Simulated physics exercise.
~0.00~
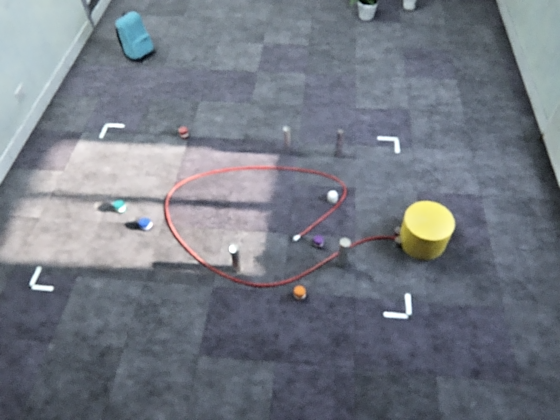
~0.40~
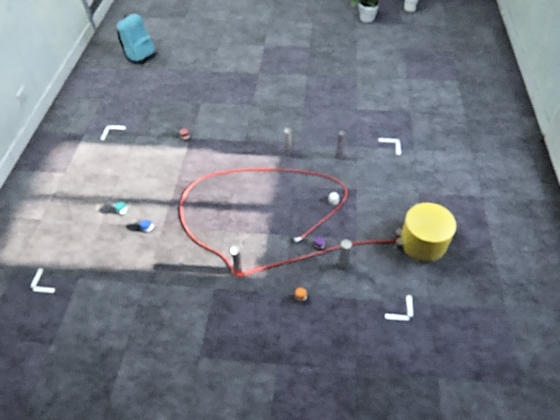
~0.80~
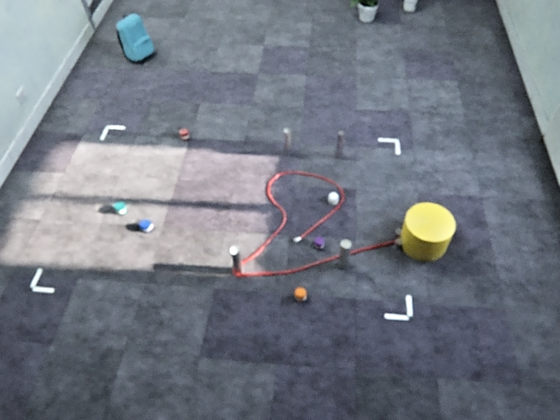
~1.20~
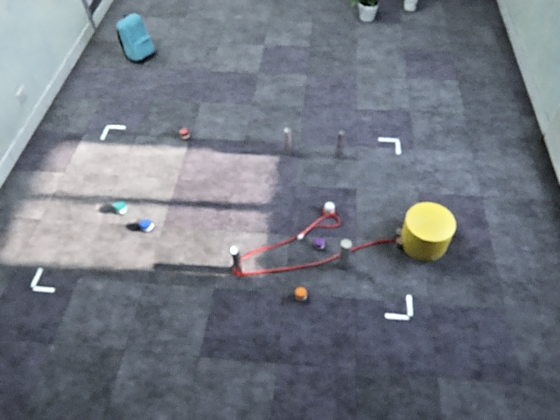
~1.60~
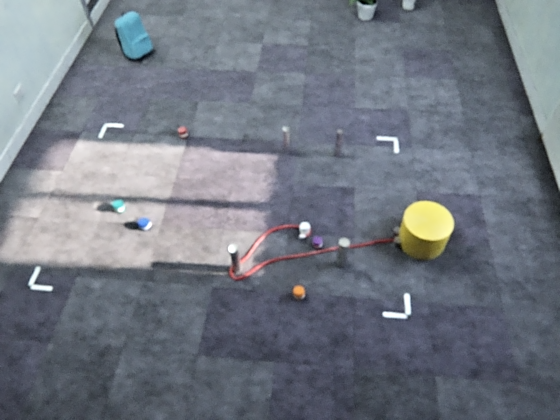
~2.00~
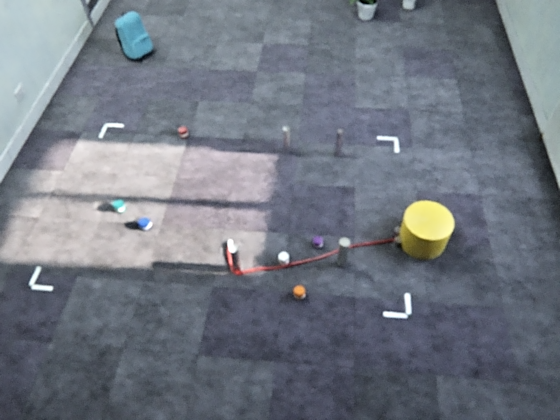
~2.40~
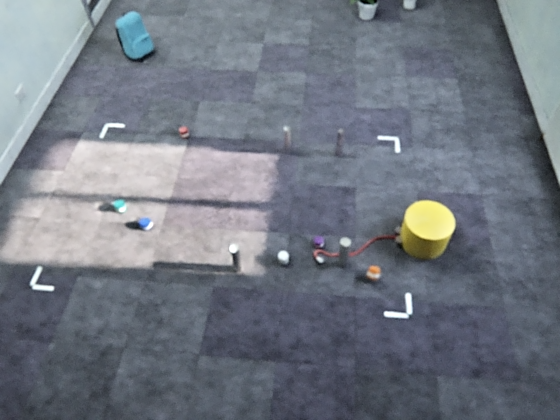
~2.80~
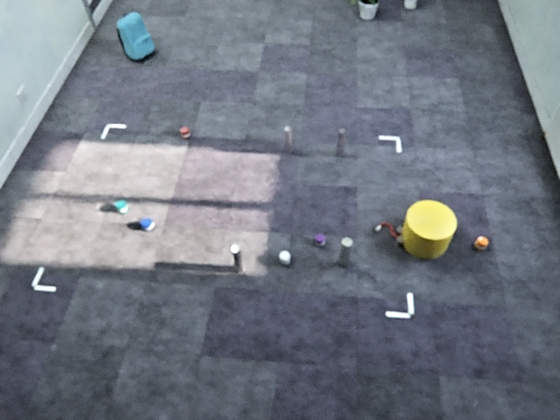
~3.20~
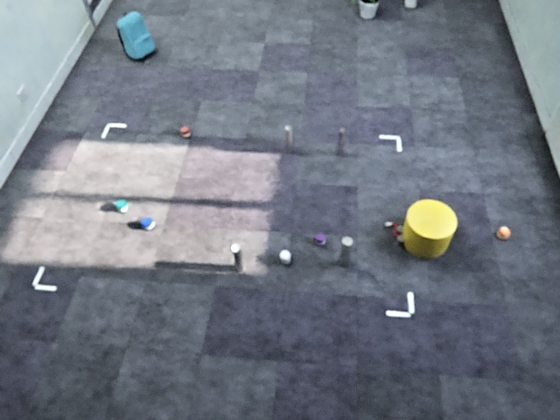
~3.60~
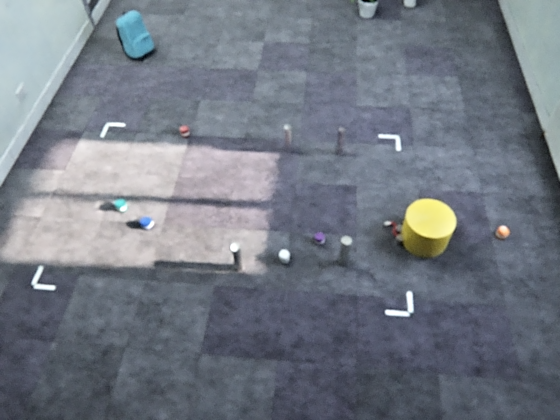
A red lead retracts toward a yellow cylinder, dragging a white jar, then an orange jar rightward.
